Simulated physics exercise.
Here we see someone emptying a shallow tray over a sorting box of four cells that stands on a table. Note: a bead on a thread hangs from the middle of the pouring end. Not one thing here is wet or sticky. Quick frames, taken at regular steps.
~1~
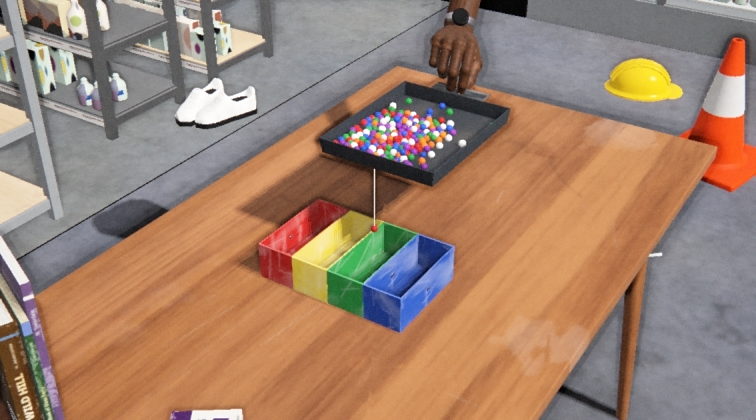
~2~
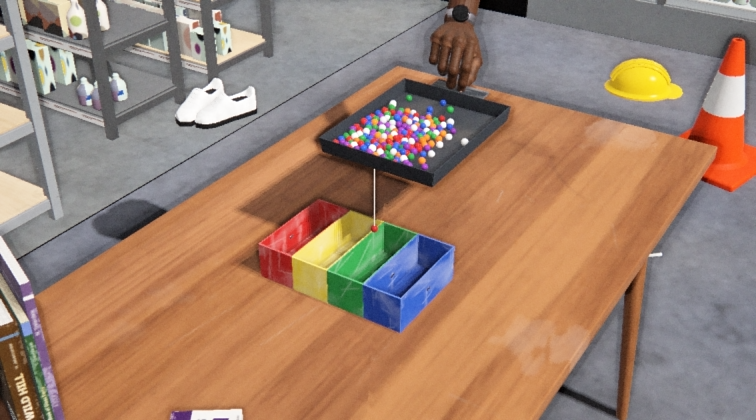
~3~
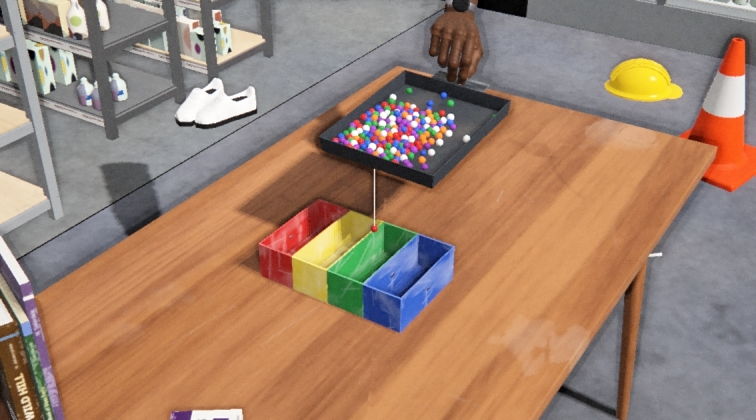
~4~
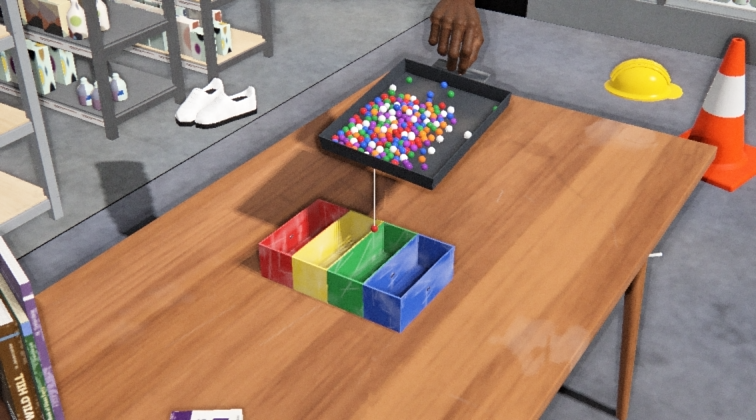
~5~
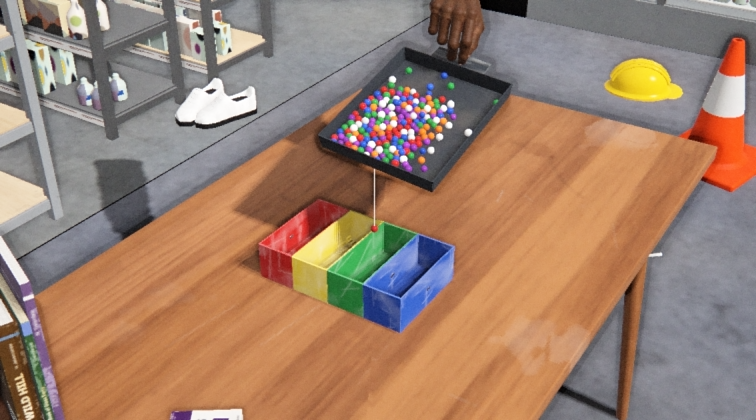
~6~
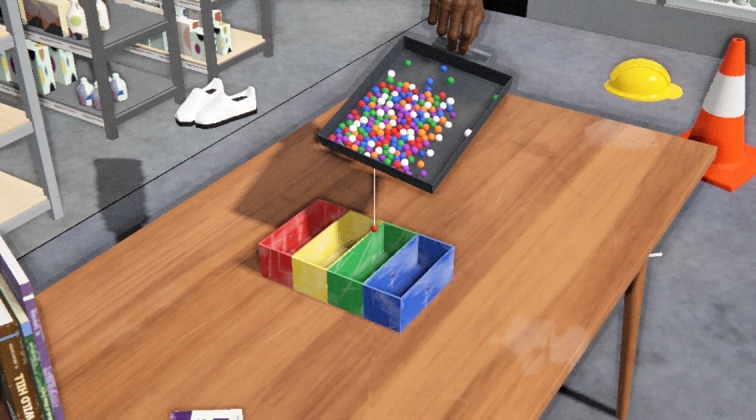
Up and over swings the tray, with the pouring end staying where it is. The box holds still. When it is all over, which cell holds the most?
The blue cell holds the most.
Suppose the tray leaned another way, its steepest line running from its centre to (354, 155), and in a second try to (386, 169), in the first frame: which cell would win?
Try 1 - red. Try 2 - the blue one.
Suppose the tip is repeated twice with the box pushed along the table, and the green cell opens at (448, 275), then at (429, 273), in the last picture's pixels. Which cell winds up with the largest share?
The first time it is yellow; the second time it is the green one.
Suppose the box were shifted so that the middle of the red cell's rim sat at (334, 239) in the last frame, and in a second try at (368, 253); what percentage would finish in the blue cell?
Roughly 20% the first time and 0% the second time.
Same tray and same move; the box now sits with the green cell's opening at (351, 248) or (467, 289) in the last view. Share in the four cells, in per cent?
Close to 30 in a hundred, followed by close to 90 in a hundred.
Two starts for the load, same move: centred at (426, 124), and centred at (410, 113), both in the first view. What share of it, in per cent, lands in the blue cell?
Near 70 per cent and near 70 per cent.
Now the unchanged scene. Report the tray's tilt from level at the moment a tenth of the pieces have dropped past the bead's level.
That happens at close to 90 degrees.
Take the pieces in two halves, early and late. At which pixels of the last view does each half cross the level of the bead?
Starting near (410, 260), moving on to near (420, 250).
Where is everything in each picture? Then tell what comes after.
The first picture shows corners of the pouring end near (322, 137) and (433, 171), level; middle of the load near (394, 136), round plastic beads; bead on its thread near (374, 229); red cell near (276, 263); yellow cell near (310, 276); green cell near (345, 290); blue cell near (382, 305).
The second picture shows corners of the pouring end near (322, 137) and (433, 172), level; middle of the load near (394, 135).
The third picture shows corners of the pouring end near (322, 136) and (433, 174), tipped barely, lowest at the right corner; middle of the load near (394, 132).
The fourth picture shows corners of the pouring end near (321, 135) and (432, 177), tipped a little, lowest at the right corner; middle of the load near (394, 127).
The fifth picture shows corners of the pouring end near (321, 134) and (432, 180), tipped clearly, lowest at the right corner; middle of the load near (393, 124), a little on the move.
The sixth picture shows corners of the pouring end near (320, 134) and (432, 183), tipped clearly, lowest at the right corner; middle of the load near (393, 123), the bulk on the move; red cell near (276, 263); yellow cell near (310, 276); green cell near (345, 290); blue cell near (382, 305).
Shortly afterwards, tray tipped steeply; all but a few on the tray; only a few in the blue cell; only a few falling or outside the box.
Next, tray tipped past a quarter turn; near a quarter on the tray; near half in the blue cell; a little in the green cell; only a few in the yellow cell; near a third falling or outside the box.
Some moments later, tray tipped past a quarter turn; near two thirds in the blue cell; a little in the green cell; only a few in the yellow cell; near a quarter falling or outside the box.
In the end, tray tipped past a quarter turn; near two thirds in the blue cell; a little in the green cell; only a few in the yellow cell; none at all in the red cell; near a quarter outside the box.
